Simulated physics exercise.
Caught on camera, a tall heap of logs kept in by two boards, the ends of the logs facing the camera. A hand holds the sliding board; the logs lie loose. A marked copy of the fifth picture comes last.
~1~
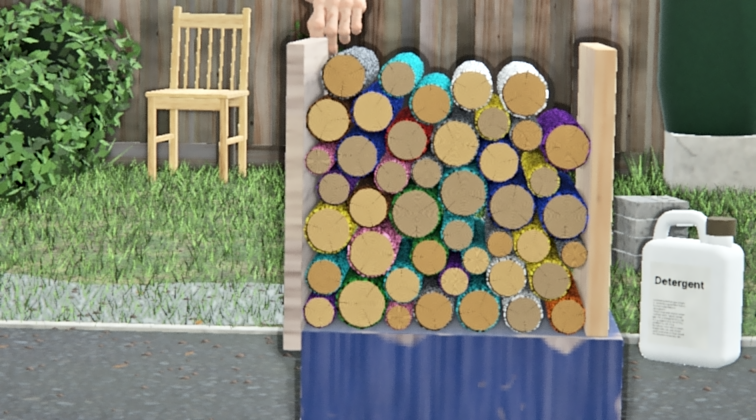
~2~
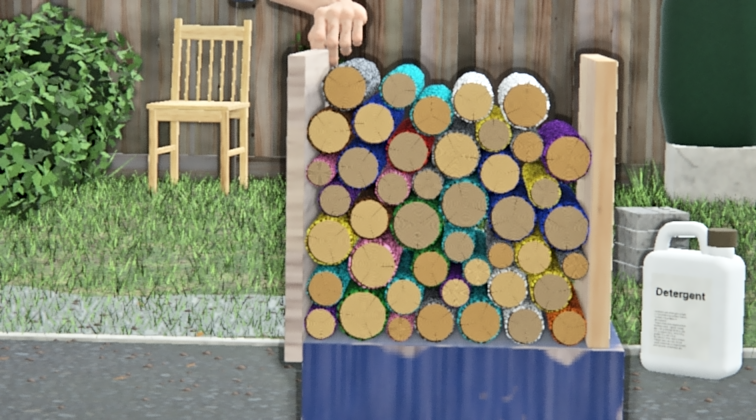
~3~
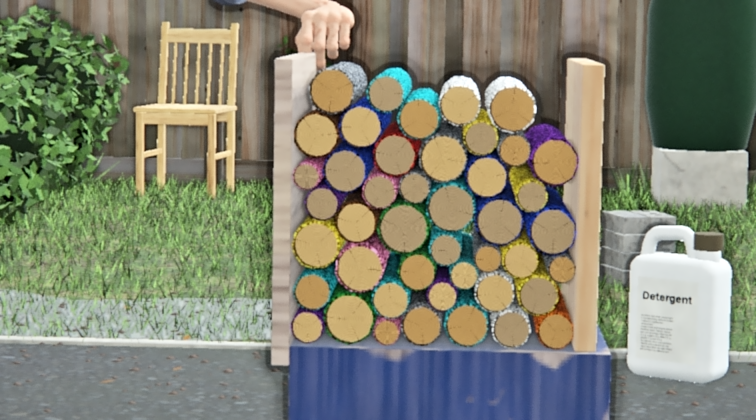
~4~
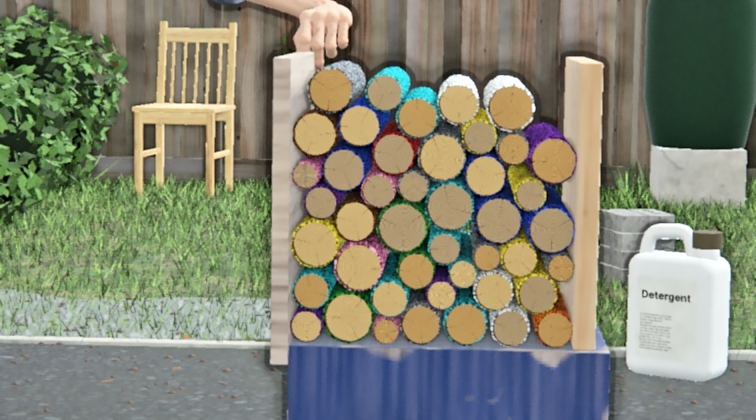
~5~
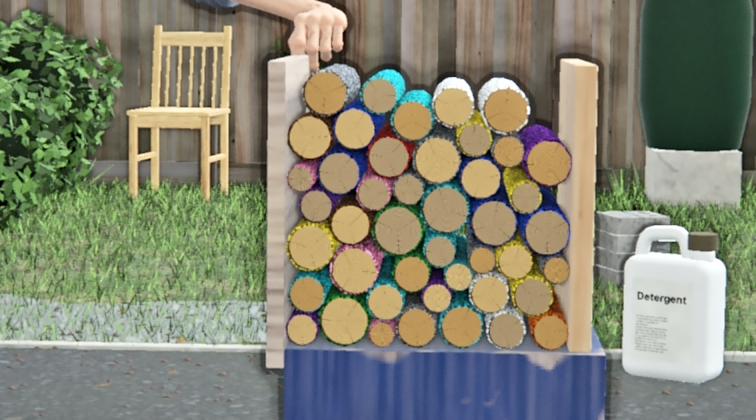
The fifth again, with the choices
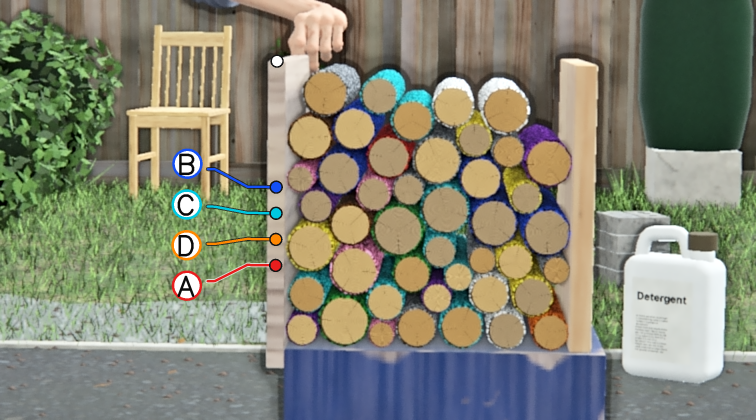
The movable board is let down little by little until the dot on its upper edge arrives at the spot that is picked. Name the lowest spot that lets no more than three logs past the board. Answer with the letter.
Mark C is as low as it can go.
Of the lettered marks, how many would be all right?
Two of them.
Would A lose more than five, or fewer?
It loses more than five.
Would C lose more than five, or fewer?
Fewer than five.
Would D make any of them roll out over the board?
Yes.
On the marked copy, A at (275, 265); B at (276, 187); C at (276, 213); D at (275, 240); the white dot at (277, 61).
Following C. Soon after the start, top of the board (286, 129).
Later, top of the board (286, 205).
In the end, top of the board (286, 212), three out over the board.
As for the rest, A more than three out over the board; B one out over the board; D more than three out over the board.
